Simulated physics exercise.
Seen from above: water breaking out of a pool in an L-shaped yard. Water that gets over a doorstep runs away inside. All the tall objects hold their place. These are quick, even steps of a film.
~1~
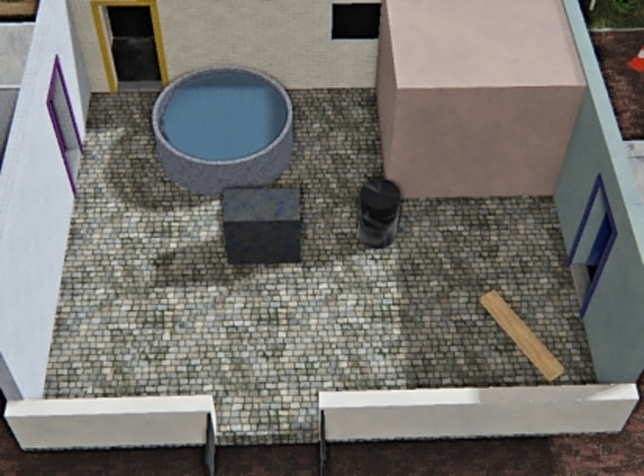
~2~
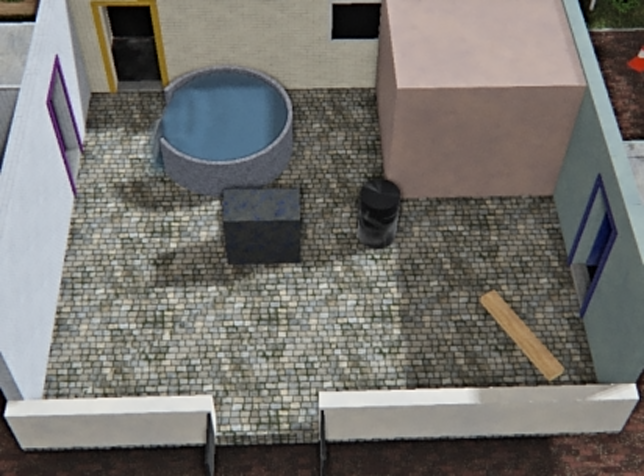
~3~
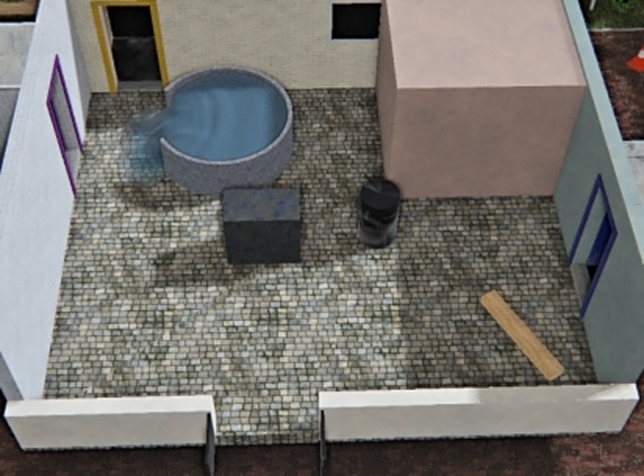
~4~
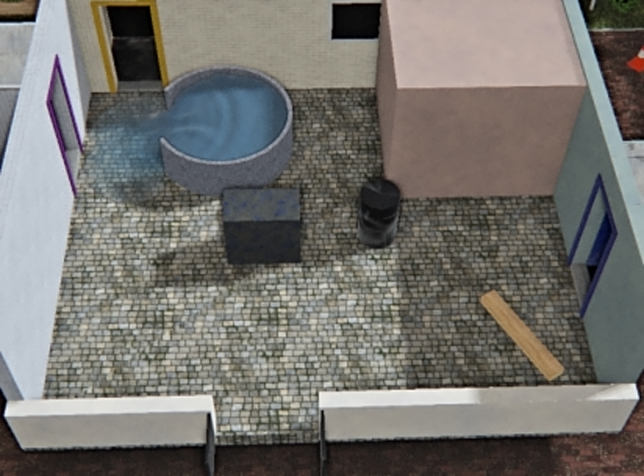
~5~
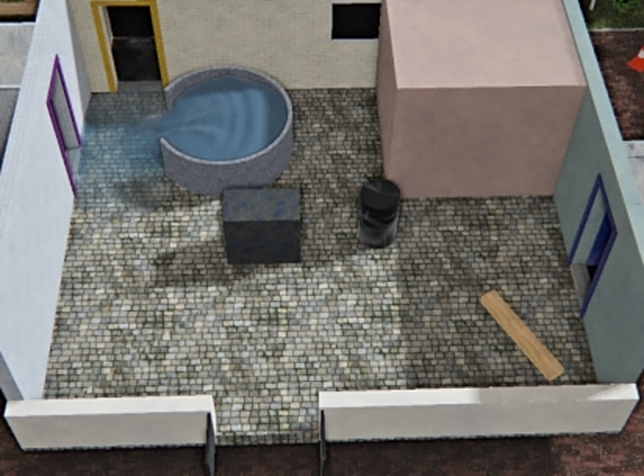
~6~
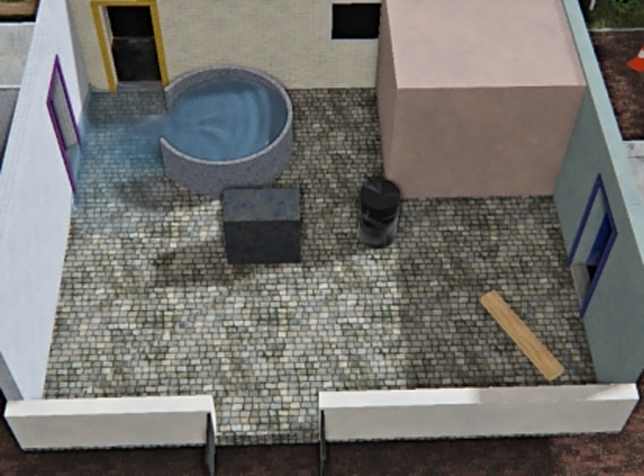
Water broke out through the left side of a round pool in a walled, paved yard, then spread across the stones toward the purple-framed opening, while the dark block, barrel and plank stayed still.
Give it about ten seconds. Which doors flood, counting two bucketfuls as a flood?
The blue door holds within the limit; the yellow door floods; the purple door floods.
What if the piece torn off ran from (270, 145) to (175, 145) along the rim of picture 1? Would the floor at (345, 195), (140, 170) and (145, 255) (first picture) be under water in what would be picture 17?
In turn: Wet, dry, awash.
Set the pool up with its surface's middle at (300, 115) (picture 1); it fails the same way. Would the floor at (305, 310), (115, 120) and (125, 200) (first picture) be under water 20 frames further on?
As listed: Clear, wet, covered.
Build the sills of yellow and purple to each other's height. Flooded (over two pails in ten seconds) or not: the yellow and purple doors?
In short: The yellow door floods; the purple door goes over.
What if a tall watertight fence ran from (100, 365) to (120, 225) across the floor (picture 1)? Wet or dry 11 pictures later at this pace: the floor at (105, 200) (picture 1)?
At that place: Under water.
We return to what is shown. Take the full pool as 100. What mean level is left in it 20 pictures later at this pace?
About 34 per cent.
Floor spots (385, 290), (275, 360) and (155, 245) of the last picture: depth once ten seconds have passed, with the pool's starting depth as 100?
In that order: 2, 8 and 2 per cent.
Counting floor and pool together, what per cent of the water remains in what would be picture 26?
I make it 82 per cent.
A moment on, water covers 15 % of the floor; the blue door not reached, the yellow door under two buckets in, the purple door far over two buckets in.
Next, water covers 20 % of the floor; the blue door not reached, the yellow door far over two buckets in, the purple door far over two buckets in.
Then, water covers 40 % of the floor; the blue door not reached, the yellow door far over two buckets in, the purple door far over two buckets in.
Later, water covers 60 % of the floor; the blue door not reached, the yellow door far over two buckets in, the purple door far over two buckets in.
In the end, water covers 85 % of the floor; the blue door wet at the sill, nothing in, the yellow door far over two buckets in, the purple door far over two buckets in.
